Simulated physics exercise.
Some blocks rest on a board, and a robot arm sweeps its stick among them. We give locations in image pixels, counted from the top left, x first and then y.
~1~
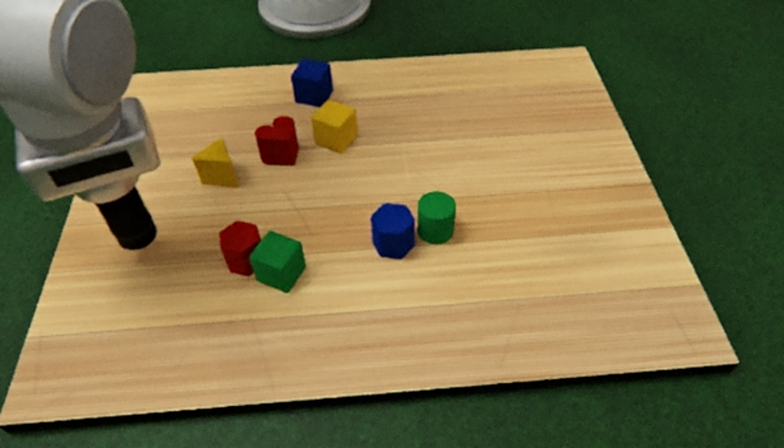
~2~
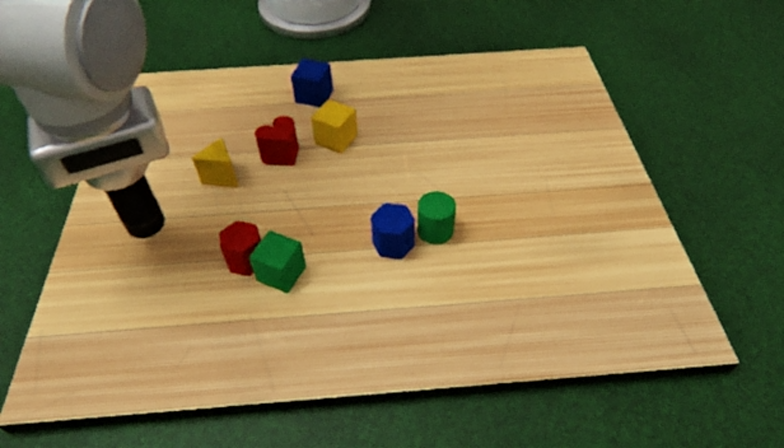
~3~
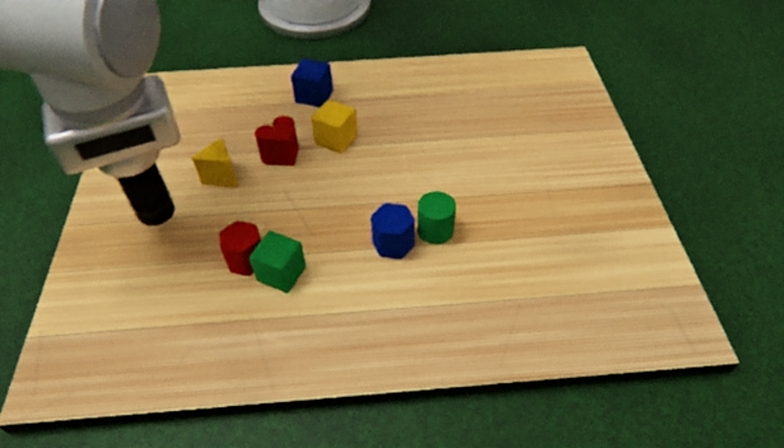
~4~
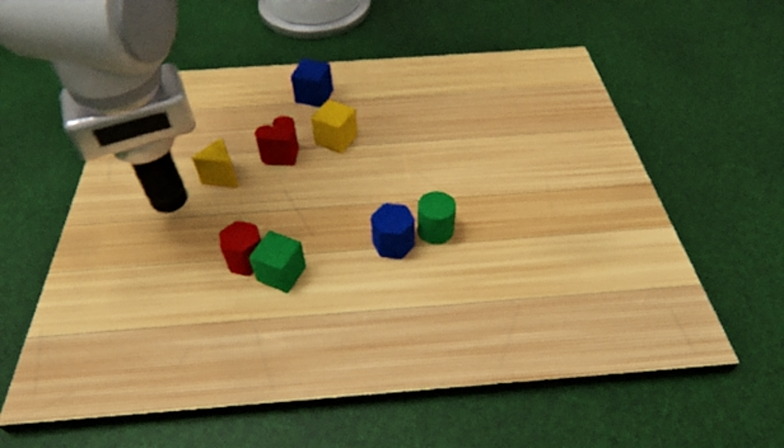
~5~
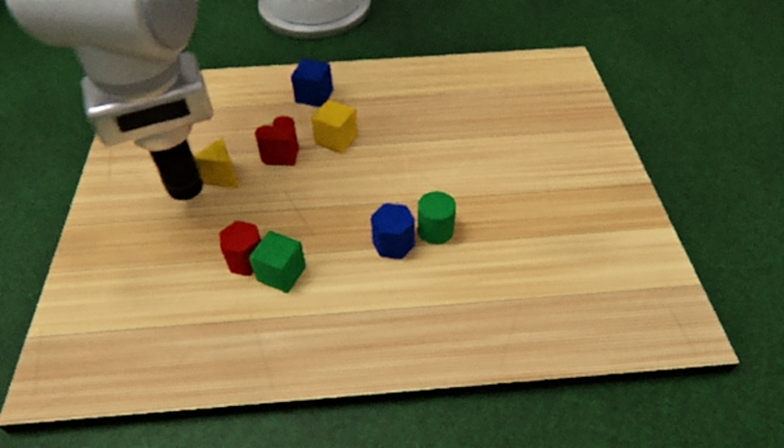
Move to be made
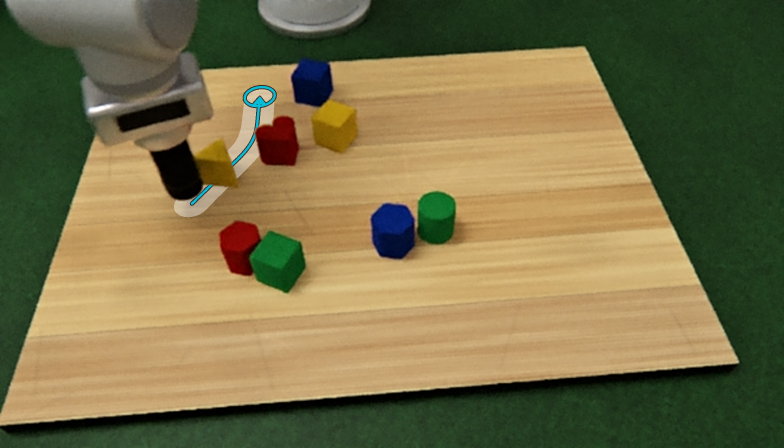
A robot arm slid its black stick up and to the right over a wooden board, coming close beside the yellow triangular block, while all the colored blocks scattered there stayed still.
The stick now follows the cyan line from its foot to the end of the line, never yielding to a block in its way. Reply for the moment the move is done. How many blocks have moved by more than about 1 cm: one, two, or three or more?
One block shifts.
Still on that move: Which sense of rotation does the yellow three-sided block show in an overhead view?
Seen from overhead, it turns clockwise.
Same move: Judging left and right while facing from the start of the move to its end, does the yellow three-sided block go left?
No.
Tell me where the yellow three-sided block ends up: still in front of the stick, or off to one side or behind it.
The yellow three-sided block slips off.
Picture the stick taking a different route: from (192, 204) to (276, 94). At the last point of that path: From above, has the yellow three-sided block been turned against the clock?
I believe not.
The line goes from (192, 204) by way of (230, 166) and (256, 131) to (260, 96).
The first path, step by step. One third of the way, stick at (226, 150); yellow three-sided block at (247, 126), turned 35° clockwise.
Two thirds of the way, stick at (252, 115); yellow three-sided block at (277, 102), turned 80° clockwise; red heart block at (283, 128).
At the end, stick at (256, 81); yellow three-sided block at (278, 102), turned 80° clockwise; red heart block at (283, 128); blue square unmoved.
